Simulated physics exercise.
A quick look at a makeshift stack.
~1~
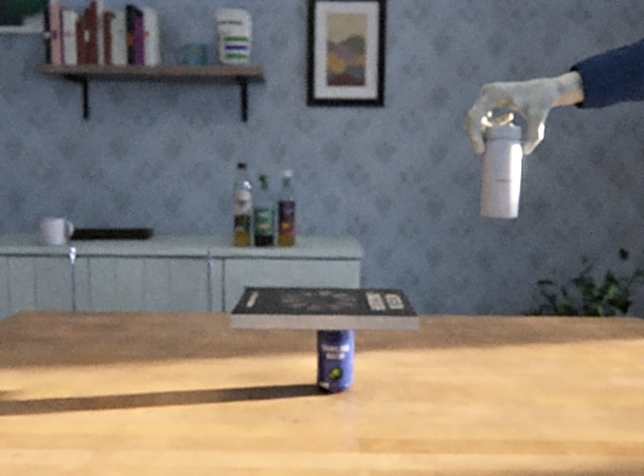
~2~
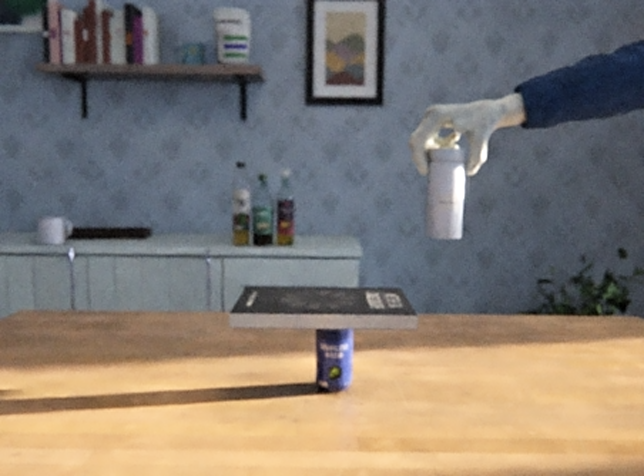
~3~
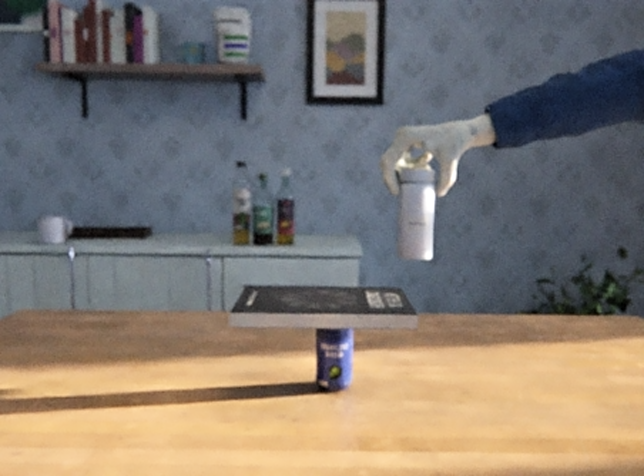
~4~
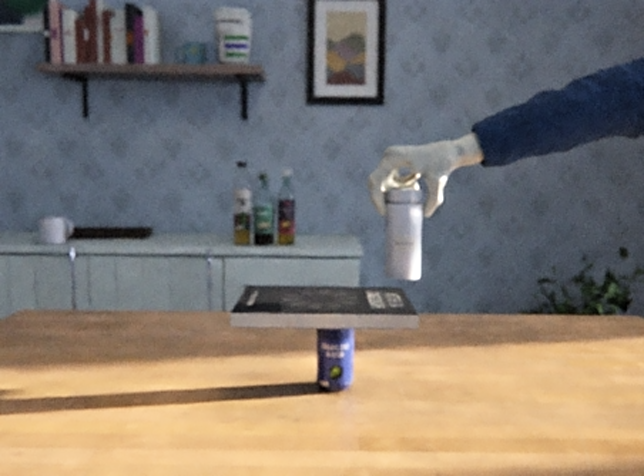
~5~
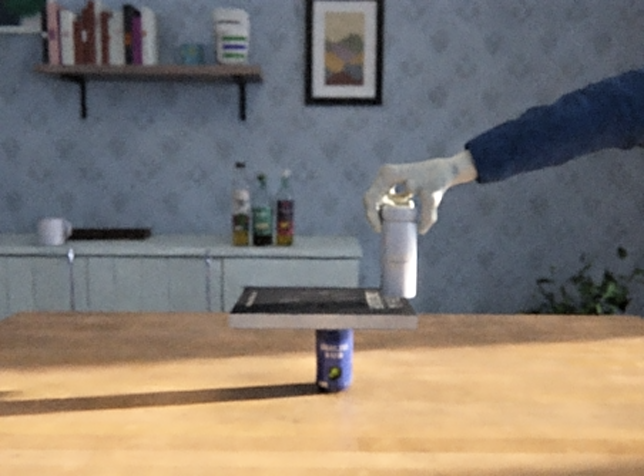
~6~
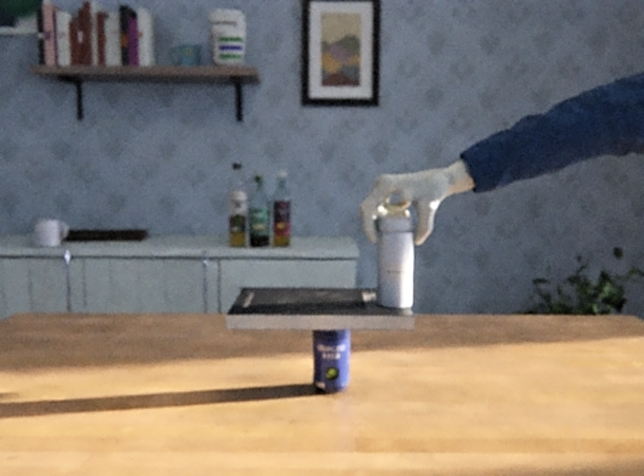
On a wooden table in a blue-walled room, a dark book lies flat across the top of a blue can. From the right, a hand carries a white shaker leftward and down toward the book. It sets the shaker on the book's right end and keeps its grip on the top.
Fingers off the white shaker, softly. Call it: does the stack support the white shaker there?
Yes, it does.
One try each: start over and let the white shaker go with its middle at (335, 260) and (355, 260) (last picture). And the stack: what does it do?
It stays steady first and stays steady second.
Then, 0.30 s on from there, no change.
Then, 1.00 s on from there, white shaker resting near (395, 262).
In the end, all 3 unmoved. At the end, from the last picture's camera, white shaker near (396, 262). The stack keeps its balance.
